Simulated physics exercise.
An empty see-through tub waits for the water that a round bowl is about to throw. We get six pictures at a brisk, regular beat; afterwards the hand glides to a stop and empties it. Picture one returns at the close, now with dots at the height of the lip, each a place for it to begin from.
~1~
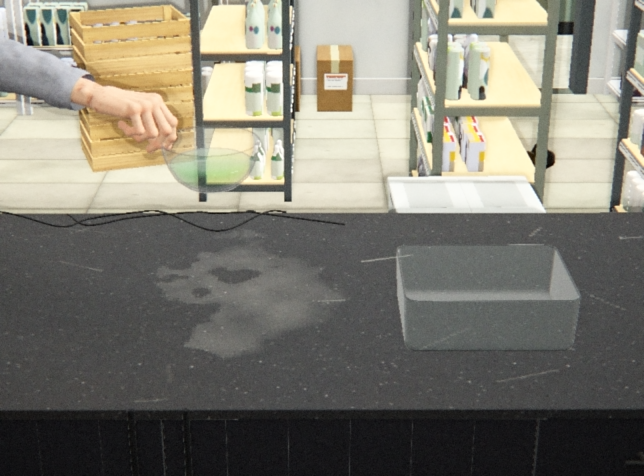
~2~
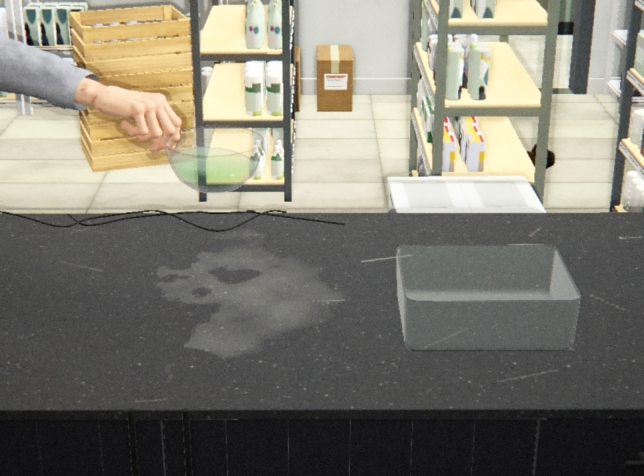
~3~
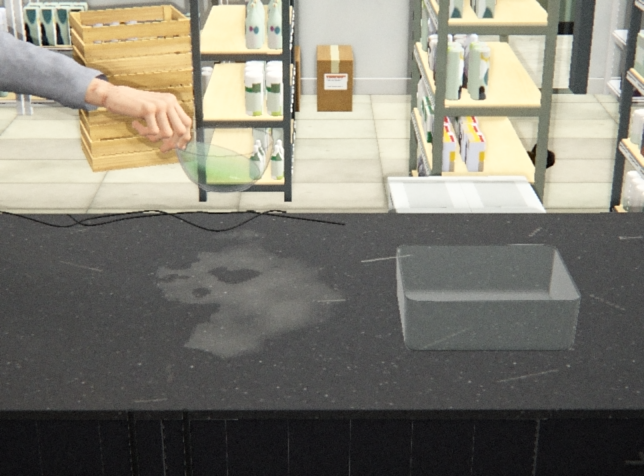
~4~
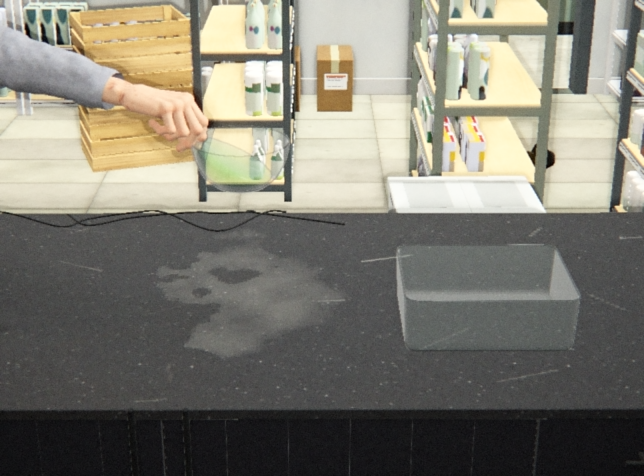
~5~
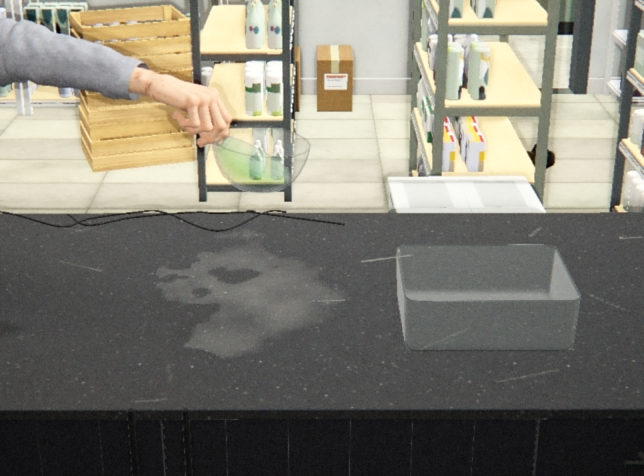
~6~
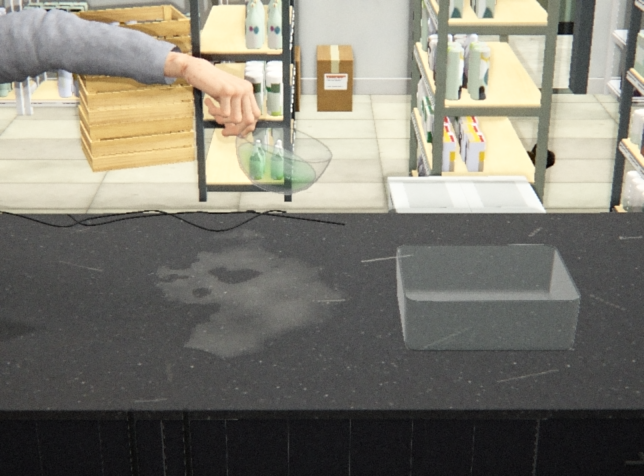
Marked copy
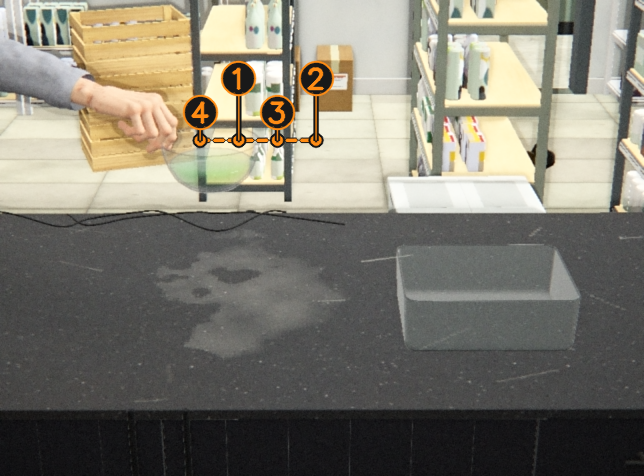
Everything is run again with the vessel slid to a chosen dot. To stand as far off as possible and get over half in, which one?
The answer is spot 1.
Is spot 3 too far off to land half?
No, that is safe.
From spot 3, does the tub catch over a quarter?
Yes.
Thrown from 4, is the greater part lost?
Yes, it does.
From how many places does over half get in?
Three.
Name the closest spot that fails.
The answer is 4.
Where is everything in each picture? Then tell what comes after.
Upright, lip at (258, 140); tub from (404, 348) to (573, 348); nothing has left yet.
Upright, lip at (261, 140); nothing has left yet.
Upright, lip at (272, 140); nothing has left yet.
Upright, lip at (288, 141); nothing has left yet.
Tipped about 7°, lip at (309, 145); nothing has left yet.
Tipped about 17°, lip at (331, 154); nothing has left yet.
On the marked copy, 1 at (238, 140); 2 at (316, 140); 3 at (277, 140); 4 at (200, 140).
With 1, about 64 % lands in the tub, 25 % falls short and 12 % goes beside or beyond.
With 2, about 87 % lands in the tub, 8 % falls short and 5 % goes beside or beyond.
With 3, about 76 % lands in the tub, 9 % falls short and 15 % goes beside or beyond.
With 4, about 37 % lands in the tub, 57 % falls short and 6 % goes beside or beyond.
